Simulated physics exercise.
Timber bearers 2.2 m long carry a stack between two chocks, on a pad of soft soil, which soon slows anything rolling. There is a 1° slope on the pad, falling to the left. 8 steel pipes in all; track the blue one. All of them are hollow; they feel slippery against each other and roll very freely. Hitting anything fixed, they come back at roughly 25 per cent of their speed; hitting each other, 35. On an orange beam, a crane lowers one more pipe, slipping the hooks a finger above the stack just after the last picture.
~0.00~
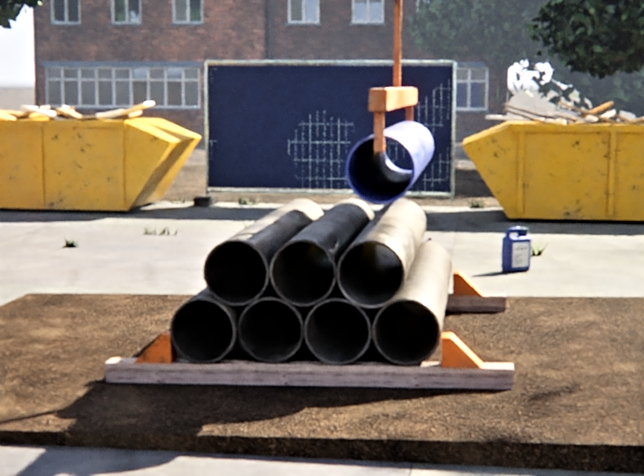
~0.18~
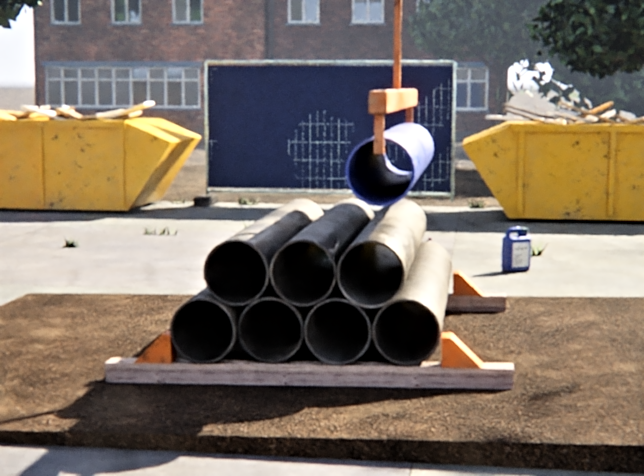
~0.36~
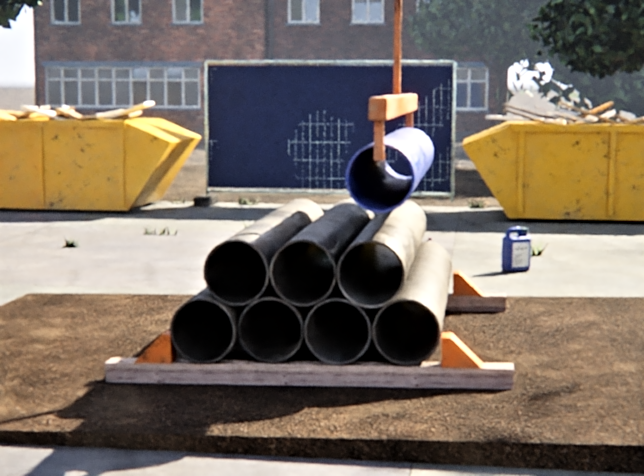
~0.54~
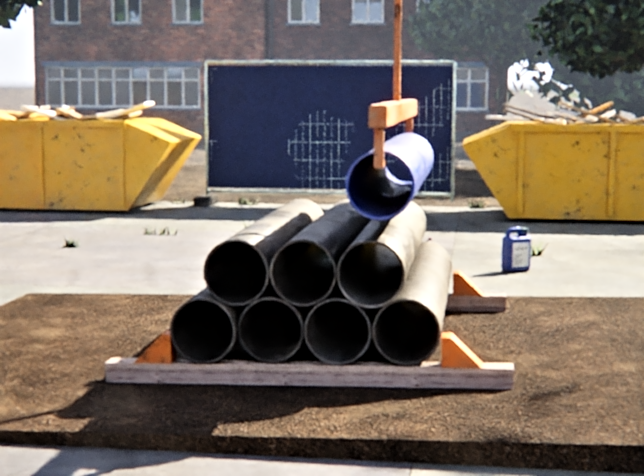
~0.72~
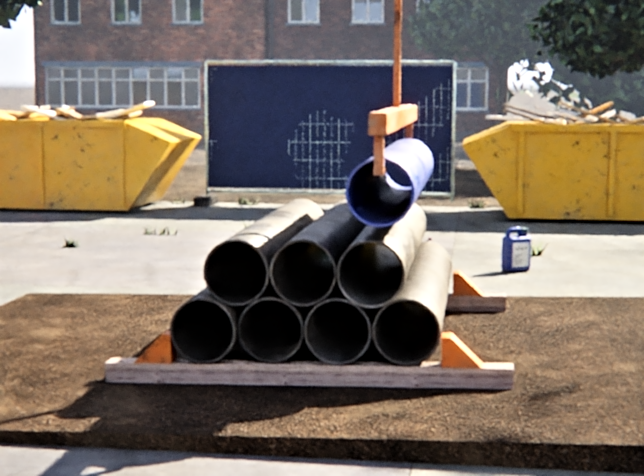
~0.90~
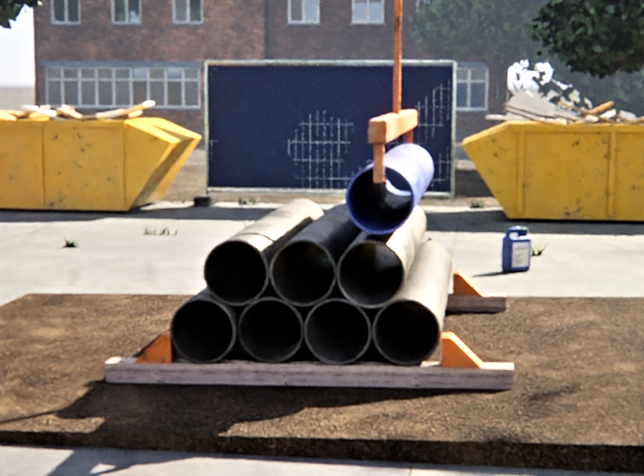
On a building site with yellow skips behind, black pipes lie stacked in two rows between orange chocks on a patch of brown soil. Above the right side of the stack, a blue pipe hanging from an orange beam lowers slightly and slowly, drawing closer to the upper row.
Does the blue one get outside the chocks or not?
Off the stack.
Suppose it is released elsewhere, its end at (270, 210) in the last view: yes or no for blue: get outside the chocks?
Released there, blue: It does not happen.
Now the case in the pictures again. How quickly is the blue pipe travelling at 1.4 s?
0.4 m/s or so.
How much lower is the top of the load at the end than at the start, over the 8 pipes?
It sits roughly 55 cm lower at the end.
Then, 1.4 s in, blue is up on others, 25 cm inside the right chock, rolling right; 0 off the stack.
Then, 2.0 s in, blue is beyond the right chock, rolling right; 1 off the stack.
In the end (3.4 s), blue is beyond the right chock; 1 off the stack.
